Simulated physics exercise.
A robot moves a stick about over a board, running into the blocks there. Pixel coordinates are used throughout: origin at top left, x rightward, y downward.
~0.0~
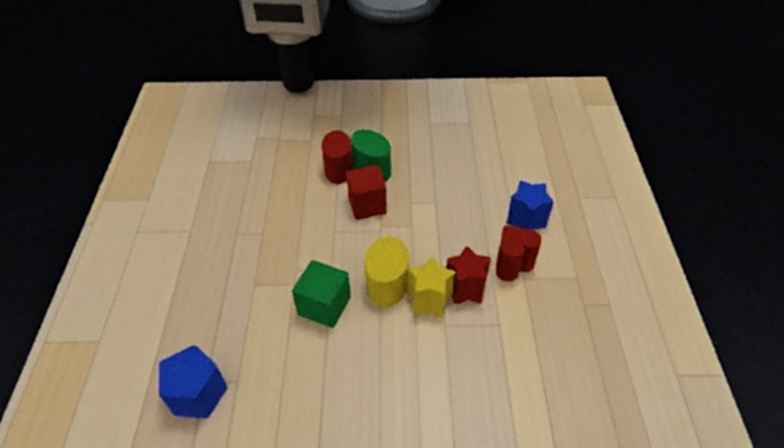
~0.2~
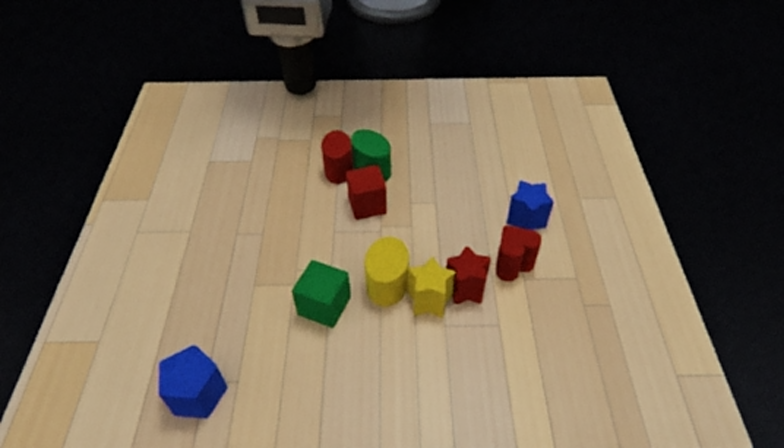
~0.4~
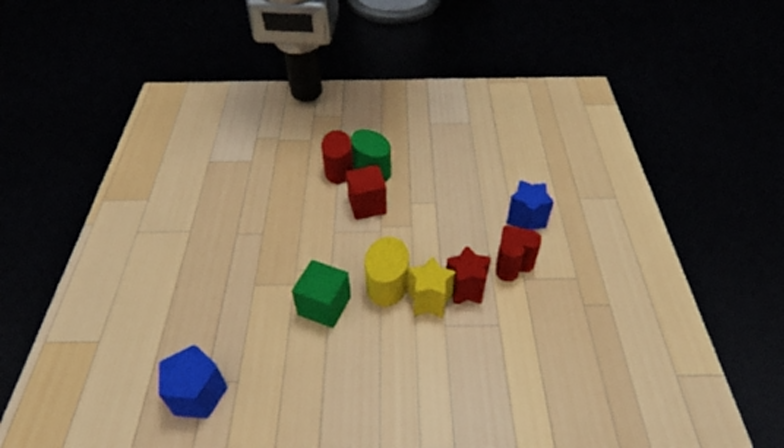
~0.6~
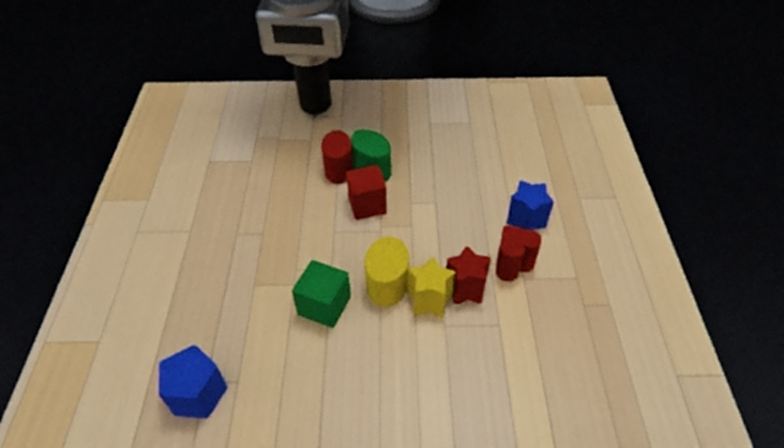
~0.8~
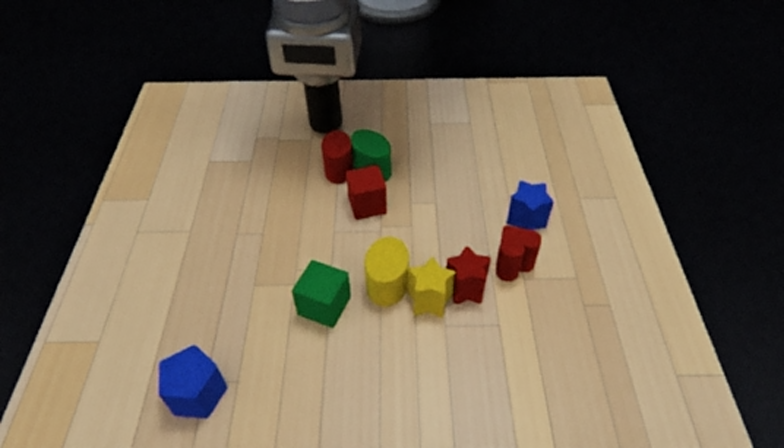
A robot's dark stick moved slowly down and slightly right from the top edge of a wooden board, nearing the red and green rounded blocks, while all the scattered colored blocks stayed still.
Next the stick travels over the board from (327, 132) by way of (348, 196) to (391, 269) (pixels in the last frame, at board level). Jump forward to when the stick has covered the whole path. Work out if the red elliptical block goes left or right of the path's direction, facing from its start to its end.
It's pushed right.
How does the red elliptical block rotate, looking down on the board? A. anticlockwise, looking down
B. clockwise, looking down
The correct letter is B.
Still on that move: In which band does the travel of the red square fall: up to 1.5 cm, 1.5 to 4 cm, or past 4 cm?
It goes beyond 4 cm.
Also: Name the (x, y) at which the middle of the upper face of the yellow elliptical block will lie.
At roughly (388, 283).
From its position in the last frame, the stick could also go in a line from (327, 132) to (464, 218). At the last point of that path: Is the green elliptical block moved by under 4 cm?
That would be a no.
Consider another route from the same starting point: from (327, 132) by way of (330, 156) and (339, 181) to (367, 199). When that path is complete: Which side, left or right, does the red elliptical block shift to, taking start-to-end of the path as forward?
Right-hand side.
The first path, step by step. One third of the way, stick (337, 166); red elliptical block (339, 174), turned 20° clockwise; red square (368, 185), turned 40° anticlockwise.
Two thirds of the way, stick (361, 211); red elliptical block (330, 210); red square (395, 212), turned 80° anticlockwise.
At the end, stick (391, 262); red elliptical block (329, 212), turned 135° clockwise; red square (428, 232), turned 175° anticlockwise; yellow elliptical block (388, 283), turned 30° clockwise; yellow star-shaped block (438, 282), turned 35° anticlockwise.
